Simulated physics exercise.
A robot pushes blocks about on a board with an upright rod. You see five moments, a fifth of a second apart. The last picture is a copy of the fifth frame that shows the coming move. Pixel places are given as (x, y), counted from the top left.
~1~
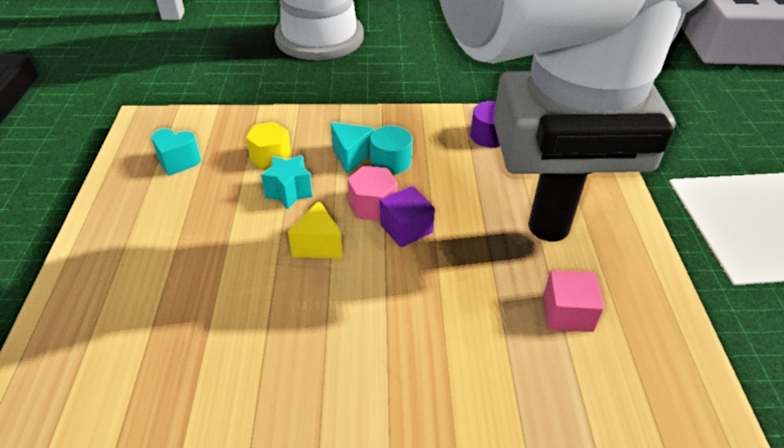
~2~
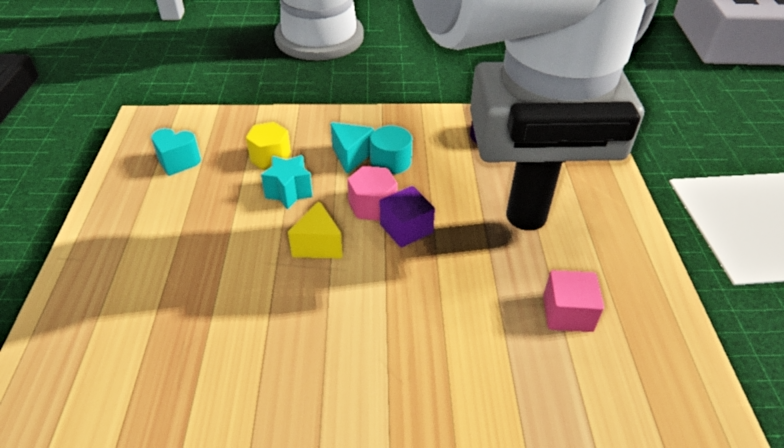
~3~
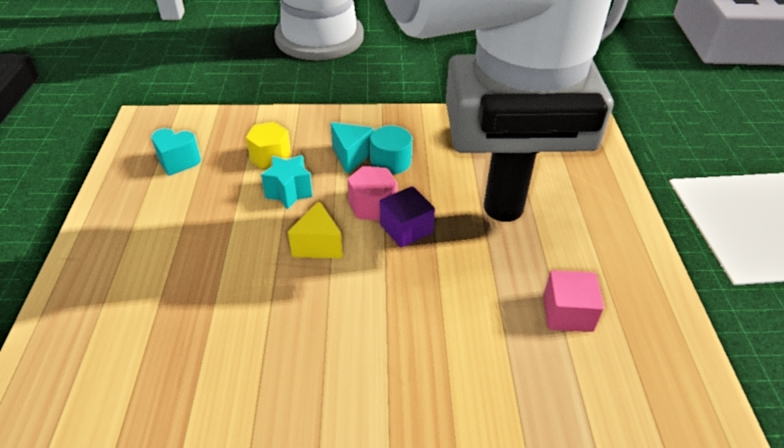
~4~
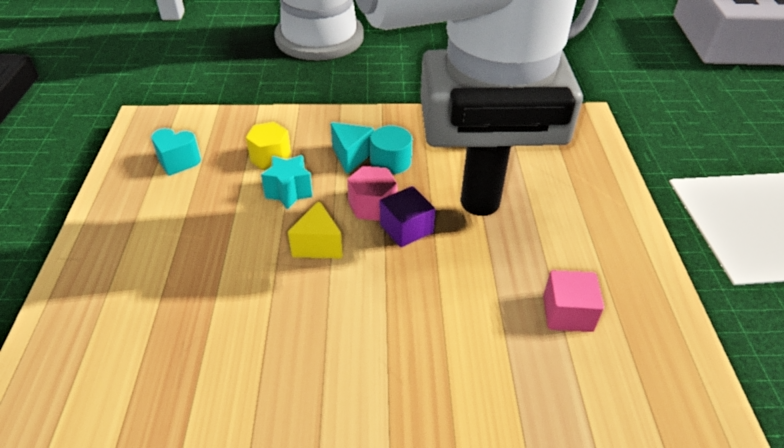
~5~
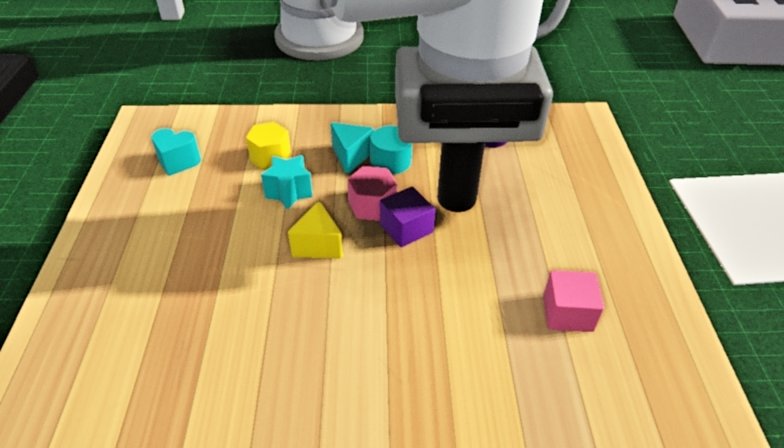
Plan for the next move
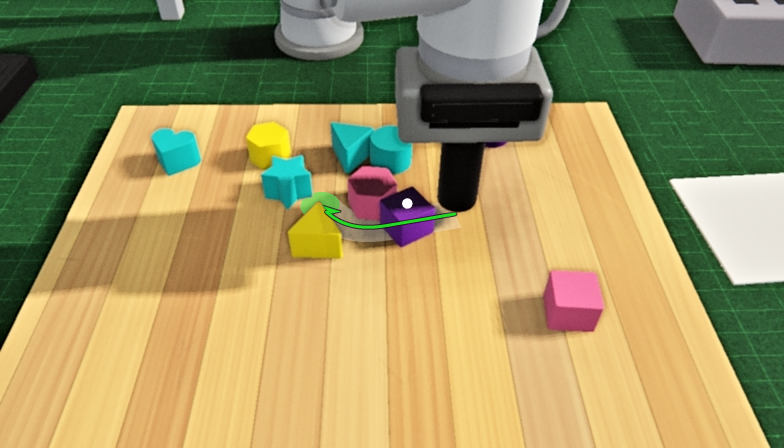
A grey-and-white robot arm holding an upright black rod stands over a striped wooden board on a green surface, seen from above at an angle. Teal, yellow, pink and purple blocks cluster at the board's upper left and centre, with a pink cube alone at lower right. The arm slides the rod steadily left and slightly back toward the purple block, while the blocks and camera stay still.
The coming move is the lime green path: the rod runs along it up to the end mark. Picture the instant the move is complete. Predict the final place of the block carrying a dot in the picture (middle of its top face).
It is going to be at (343, 232).
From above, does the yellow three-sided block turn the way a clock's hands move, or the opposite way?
Top view: Clockwise.
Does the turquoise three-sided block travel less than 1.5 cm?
I expect so.
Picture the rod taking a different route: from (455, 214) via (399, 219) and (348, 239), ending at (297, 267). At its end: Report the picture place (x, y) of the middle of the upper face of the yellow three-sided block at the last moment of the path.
Near (254, 242).
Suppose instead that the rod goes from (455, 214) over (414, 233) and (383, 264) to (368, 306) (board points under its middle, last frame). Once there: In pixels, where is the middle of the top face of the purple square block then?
Its top middle is near (342, 227).
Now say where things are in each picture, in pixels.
Rod's lower end at (548, 229); yellow six-sided block at (267, 134); yellow three-sided block at (316, 222); turquoise three-sided block at (350, 133); pink six-sided block at (372, 181); purple square block at (407, 204), in the first frame.
Rod at (526, 218); blocks still, in the second frame.
Rod at (503, 210); blocks still, in the third frame.
Rod at (480, 204); blocks still, in the fourth frame.
Rod at (457, 200); yellow six-sided block at (267, 134); yellow three-sided block at (316, 222); turquoise three-sided block at (350, 133); pink six-sided block at (372, 181); purple square block at (407, 204), in the fifth frame.
Drawn move, from (455, 214) via (407, 222) and (357, 226), ending at (320, 205); the dot is on the purple square block.
On the path given first. One third of the way, rod at (407, 209); purple square block at (375, 217).
Two thirds of the way, rod at (356, 213); yellow three-sided block at (303, 227), turned 35° clockwise; pink six-sided block at (352, 174), turned 45° clockwise; purple square block at (343, 231), turned 40° anticlockwise.
At the end, rod at (319, 192); yellow six-sided block still; yellow three-sided block at (303, 227), turned 35° clockwise; turquoise three-sided block at (352, 129); pink six-sided block at (347, 161), turned 95° clockwise; purple square block at (343, 231), turned 40° anticlockwise.
